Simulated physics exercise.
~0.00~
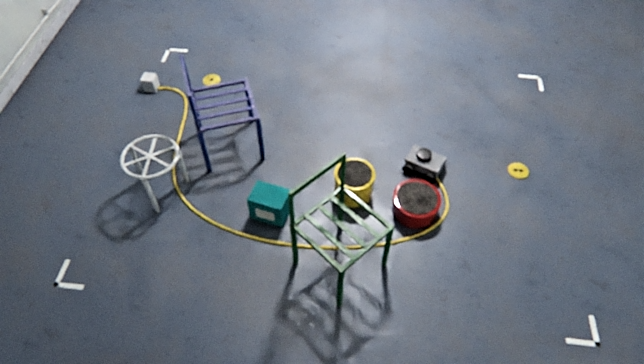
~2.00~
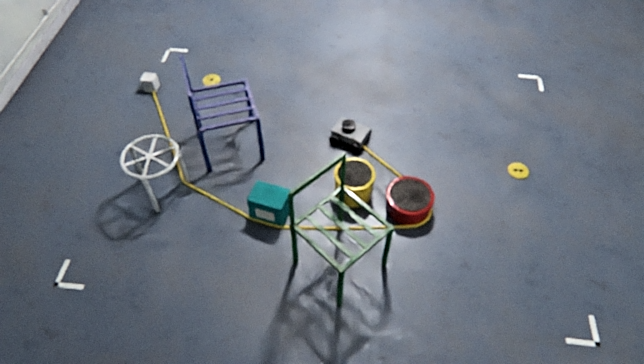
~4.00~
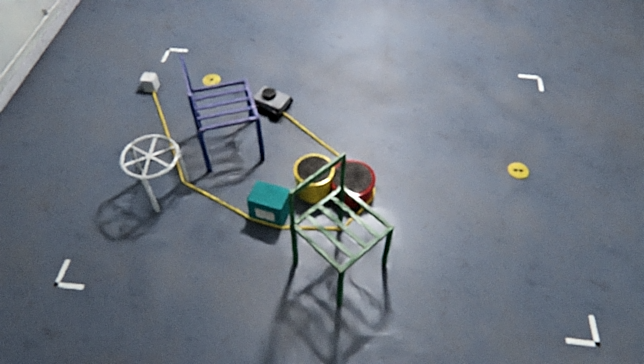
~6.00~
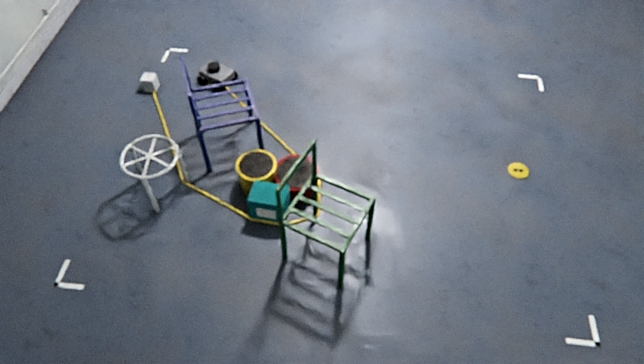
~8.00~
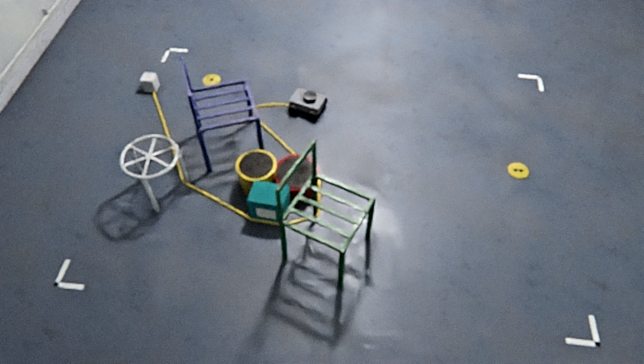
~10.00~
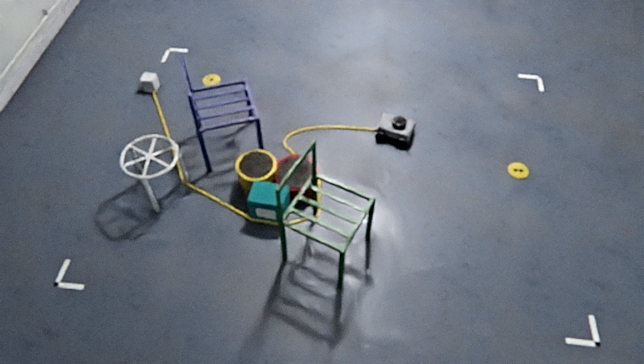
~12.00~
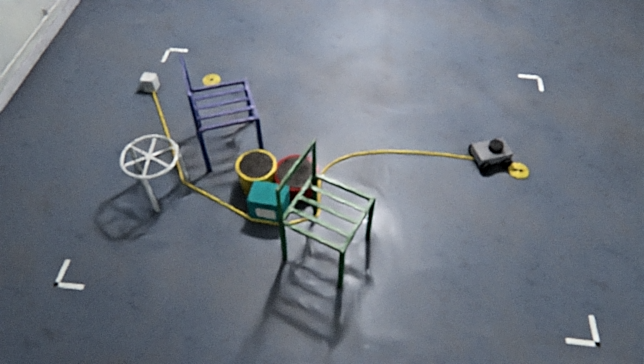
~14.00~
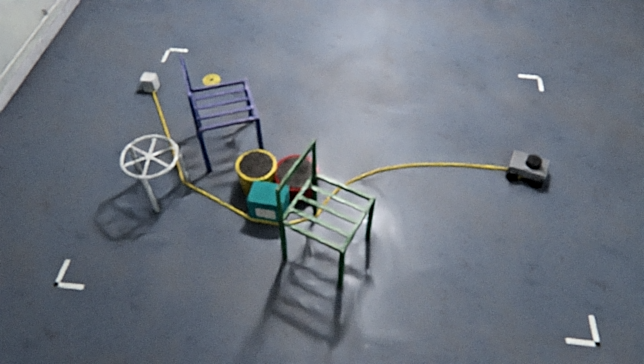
On a hallway floor, a corded cart moves left, shifting pots and a green chair, then stops right.
